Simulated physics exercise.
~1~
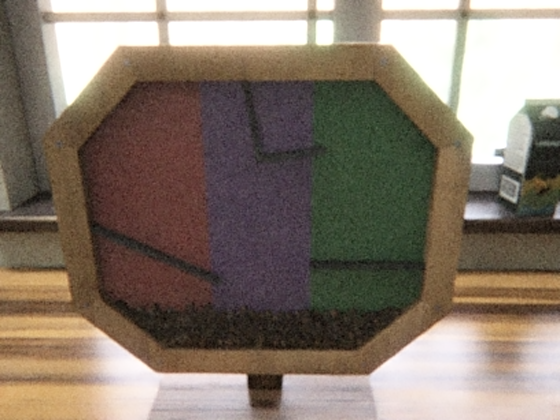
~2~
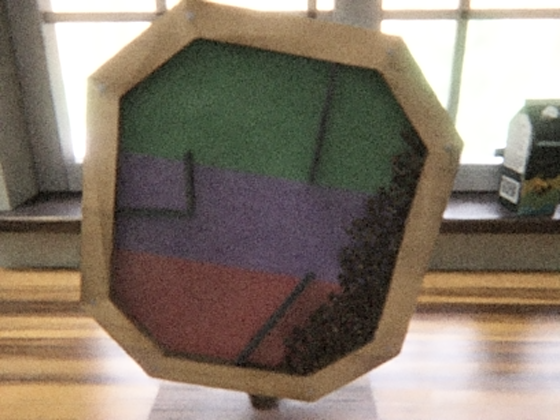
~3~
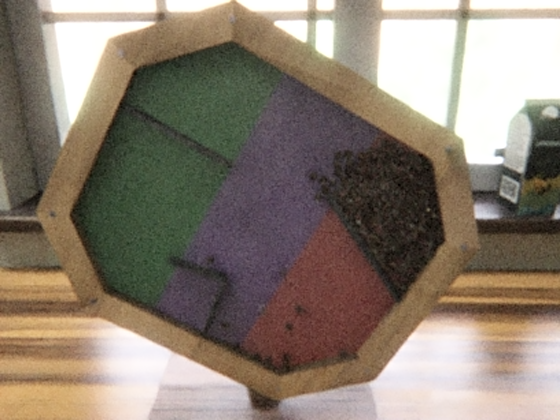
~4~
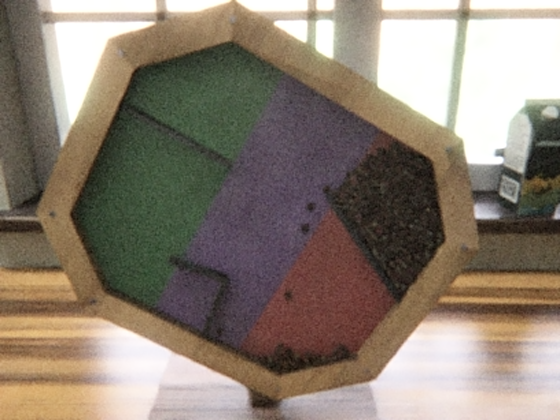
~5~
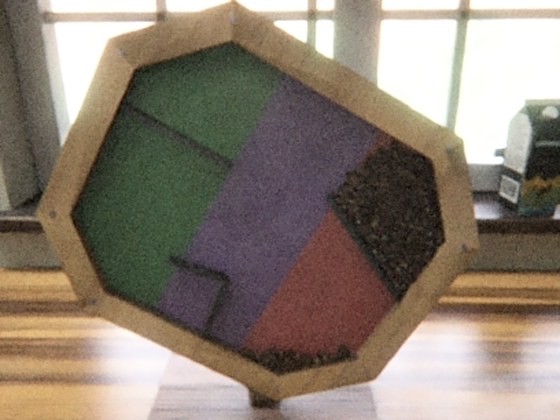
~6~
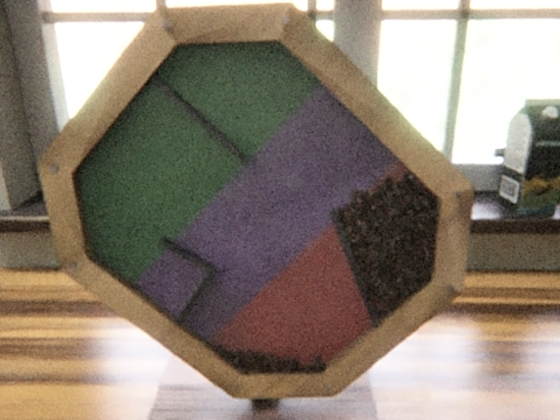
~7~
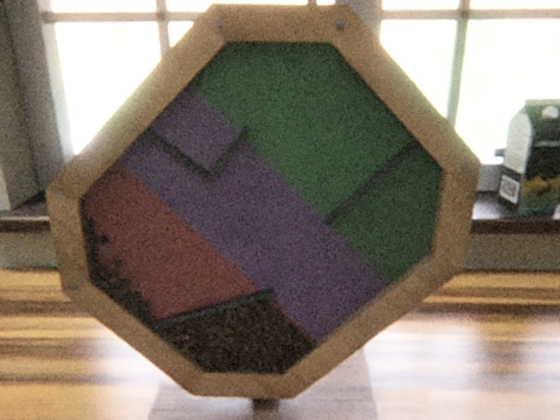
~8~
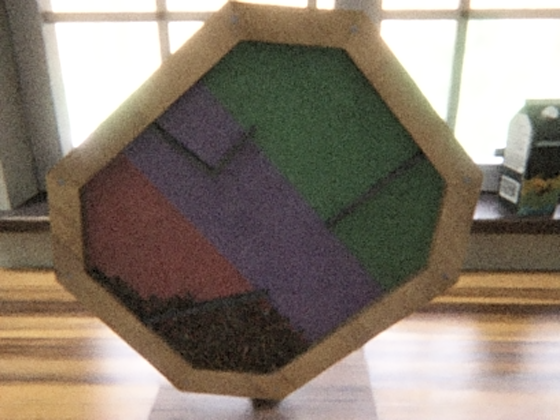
In an upright box, dark beads tumble as it turns anticlockwise, swings back and settles tilted.
